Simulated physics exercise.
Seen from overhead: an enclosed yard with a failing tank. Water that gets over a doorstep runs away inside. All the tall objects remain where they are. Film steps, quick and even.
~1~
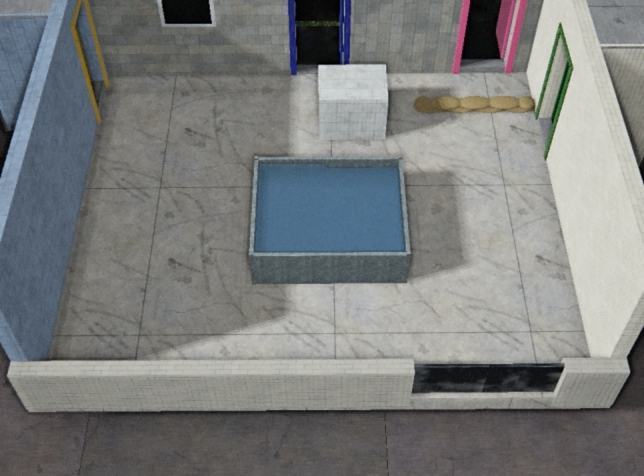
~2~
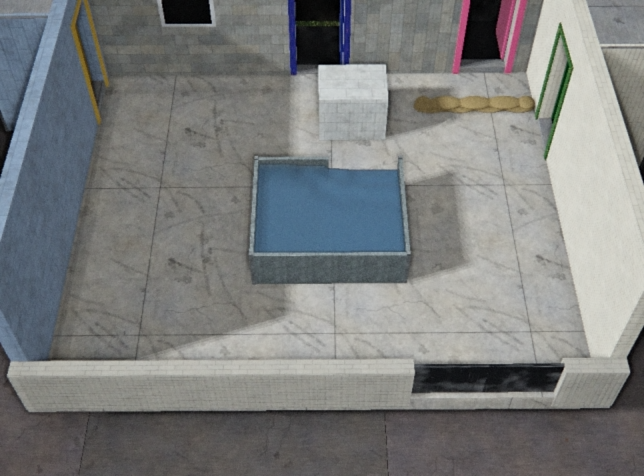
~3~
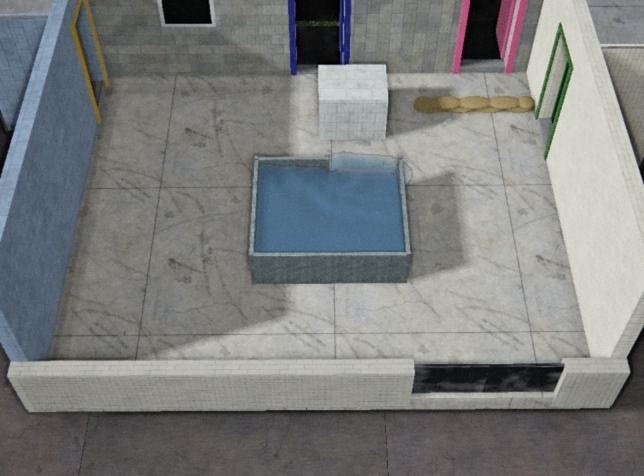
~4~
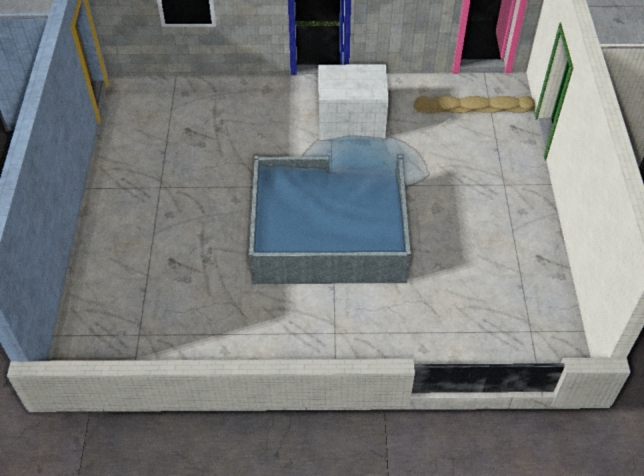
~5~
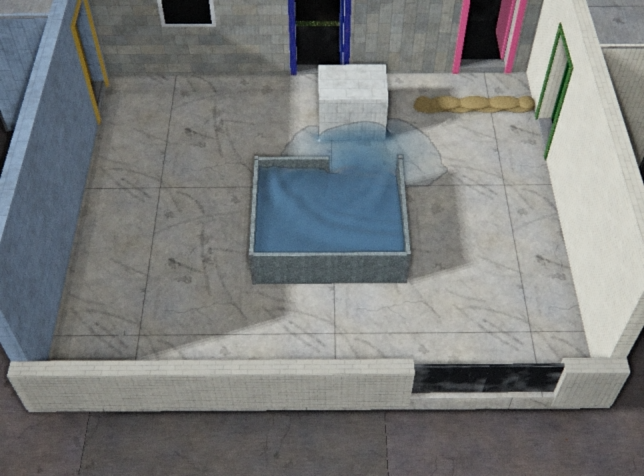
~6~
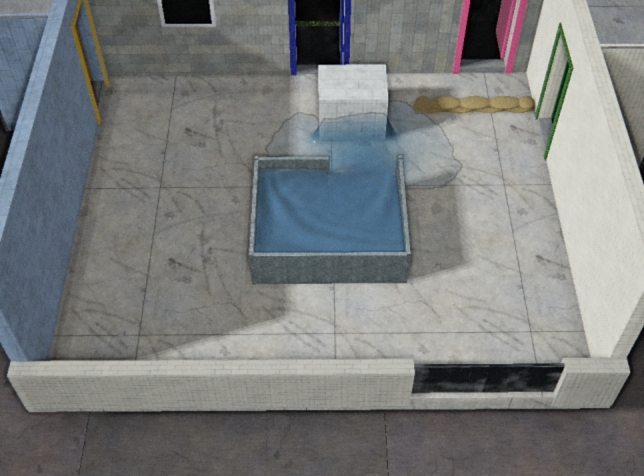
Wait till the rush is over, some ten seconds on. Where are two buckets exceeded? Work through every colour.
In the end green door: Exceeds two buckets. Blue door: Within two buckets. Yellow door: Within two buckets. Pink door: Within two buckets.
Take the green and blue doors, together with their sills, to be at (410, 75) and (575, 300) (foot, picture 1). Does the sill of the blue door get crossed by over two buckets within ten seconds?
Checking it, I find the blue door escapes flooding.
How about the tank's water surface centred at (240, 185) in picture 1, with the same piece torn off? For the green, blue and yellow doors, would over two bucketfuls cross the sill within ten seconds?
Result: Green door comes in lower; blue door goes beyond it; yellow door goes beyond it.
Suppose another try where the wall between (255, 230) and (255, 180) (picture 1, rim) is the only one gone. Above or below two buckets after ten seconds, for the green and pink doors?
I think the green door remains below the limit and the pink door remains below the limit.
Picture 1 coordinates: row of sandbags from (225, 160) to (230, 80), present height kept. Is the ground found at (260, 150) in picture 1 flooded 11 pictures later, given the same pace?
There: Submerged.
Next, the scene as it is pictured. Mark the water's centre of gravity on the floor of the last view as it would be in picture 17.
That comes out near (349, 193).
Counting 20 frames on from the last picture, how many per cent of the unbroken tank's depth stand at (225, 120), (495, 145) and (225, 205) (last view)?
4, 8 and 2 per cent, roughly.
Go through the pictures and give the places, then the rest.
In the first frame, the open tank at (329, 207) is whole and still.
In the second frame, water pours out on the open tank's far side and has run to a hidden place.
In the third frame, water pours out on the open tank's far side and has run to (333, 157).
In the fourth frame, water pours out on the open tank's far side and has run to (326, 141).
In the fifth frame, water pours out on the open tank's far side and has run to (397, 121).
In the sixth frame, water pours out on the open tank's far side and has run to (398, 103).
A moment on, water covers 15 % of the floor; the green door not reached, the blue door not reached, the yellow door not reached, the pink door not reached.
Next, water covers 35 % of the floor; the green door over two buckets in, the blue door not reached, the yellow door not reached, the pink door wet at the sill, nothing in.
Then, water covers 50 % of the floor; the green door far over two buckets in, the blue door wet at the sill, nothing in, the yellow door wet at the sill, nothing in, the pink door wet at the sill, nothing in.
Later, water covers 70 % of the floor; the green door far over two buckets in, the blue door wet at the sill, nothing in, the yellow door wet at the sill, nothing in, the pink door under two buckets in.
In the end, water covers 95 % of the floor; the green door far over two buckets in, the blue door under two buckets in, the yellow door wet at the sill, nothing in, the pink door under two buckets in.
